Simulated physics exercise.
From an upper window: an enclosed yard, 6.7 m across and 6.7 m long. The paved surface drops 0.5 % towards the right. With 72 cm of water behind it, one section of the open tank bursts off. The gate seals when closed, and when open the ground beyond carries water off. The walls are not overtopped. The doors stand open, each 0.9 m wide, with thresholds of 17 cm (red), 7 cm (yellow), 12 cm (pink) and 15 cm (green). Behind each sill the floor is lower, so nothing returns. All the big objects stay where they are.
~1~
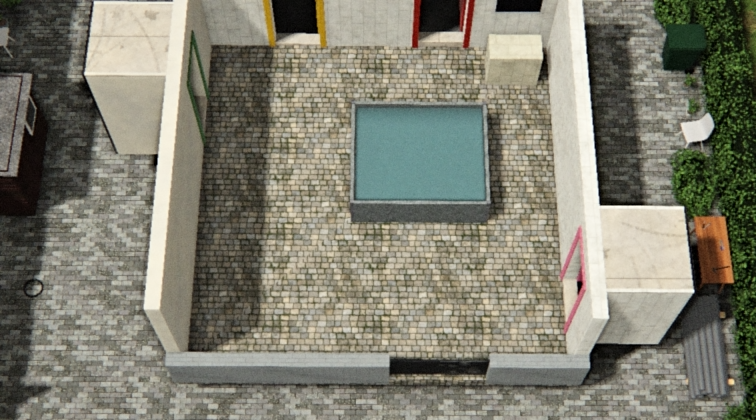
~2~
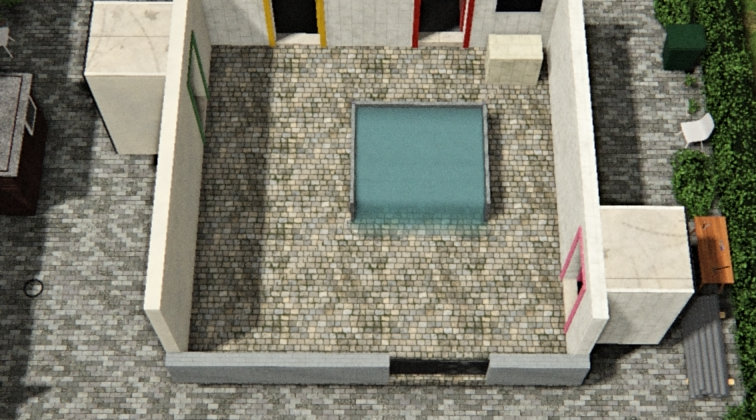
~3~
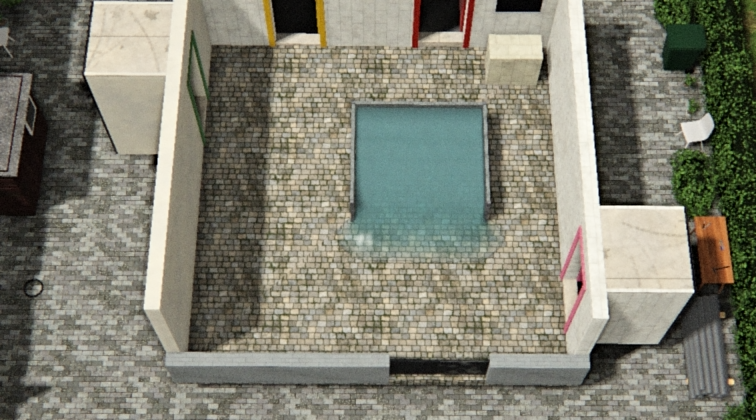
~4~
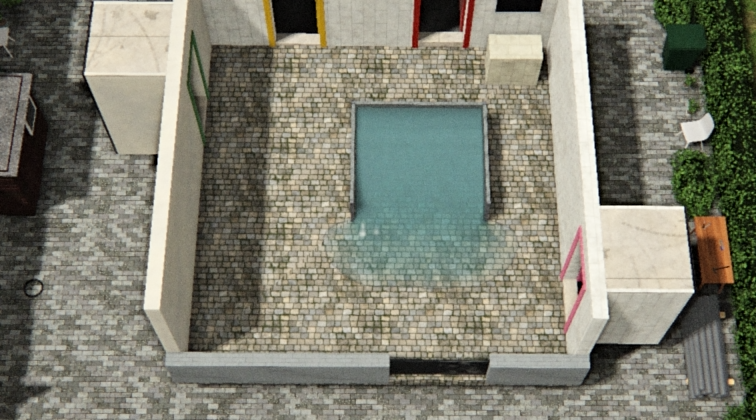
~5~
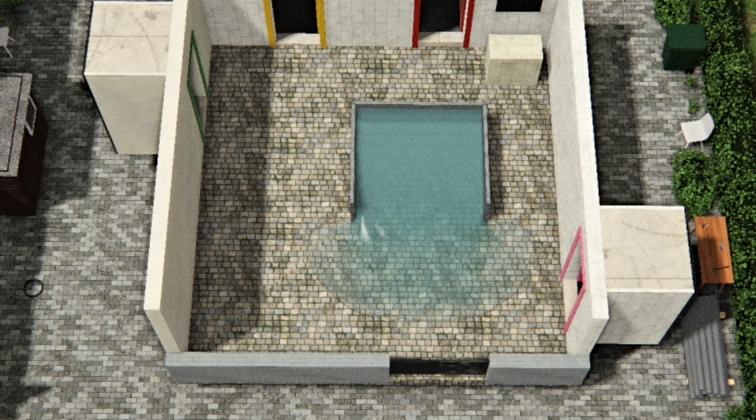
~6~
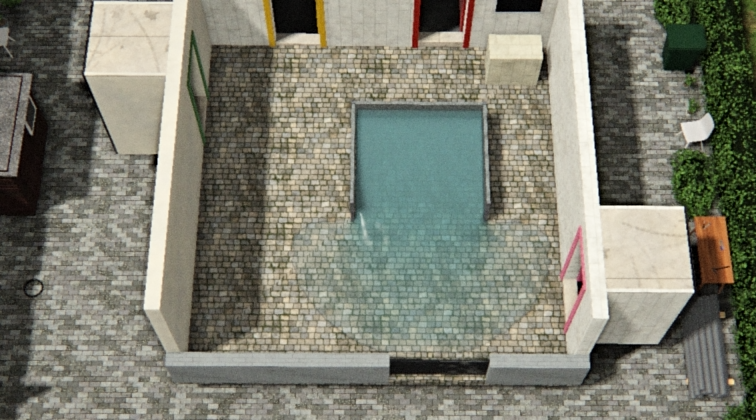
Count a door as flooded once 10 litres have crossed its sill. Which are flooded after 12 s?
Within that time: At the red door it keeps below the limit; at the yellow door it exceeds the limit; at the pink door it goes over the limit; at the green door it stays under the limit.
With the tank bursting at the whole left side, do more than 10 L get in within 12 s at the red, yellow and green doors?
Against that limit: Red under, yellow above, green above.
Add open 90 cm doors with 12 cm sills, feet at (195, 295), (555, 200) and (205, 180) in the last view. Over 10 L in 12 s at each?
In that order: Past it, below, below.
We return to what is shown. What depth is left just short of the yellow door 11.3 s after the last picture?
Some 10.5 cm.
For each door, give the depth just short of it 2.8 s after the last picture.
Depths in cm: Red 0, yellow 0, pink 23, green 0.
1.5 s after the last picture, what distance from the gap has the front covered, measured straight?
Some 5.0 m out.
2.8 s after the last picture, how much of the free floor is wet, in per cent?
Some 50 per cent of it.
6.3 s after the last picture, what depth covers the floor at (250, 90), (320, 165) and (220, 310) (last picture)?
About 4, 3 and 11 cm.
Then, 0.7 s after the last picture water covers 35 % of the floor and is deepest (45 cm) near (413, 356); red door not reached, yellow door not reached, pink door 9 cm at the sill, 0 L in, green door not reached.
Then, 1.5 s after the last picture water covers 40 % of the floor and is deepest (54 cm) near (567, 367); red door not reached, yellow door not reached, pink door 19 cm at the sill, 1 L in, green door not reached.
Then, 2.8 s after the last picture water covers 50 % of the floor and is deepest (32 cm) near (188, 364); red door not reached, yellow door not reached, pink door 23 cm at the sill, 66 L in, green door not reached.
Then, 6.3 s after the last picture water covers 100 % of the floor and is deepest (18 cm) near (512, 93); red door 6 cm at the sill, 0 L in, yellow door 11 cm at the sill, 11 L in, pink door 10 cm at the sill, 125 L in, green door 4 cm at the sill, 0 L in.
Then, 11.3 s after the last picture water covers 100 % of the floor and is deepest (16 cm) near (546, 62); red door 12 cm at the sill, 0 L in, yellow door 10 cm at the sill, 66 L in, pink door 5 cm at the sill, 125 L in, green door 10 cm at the sill, 0 L in.
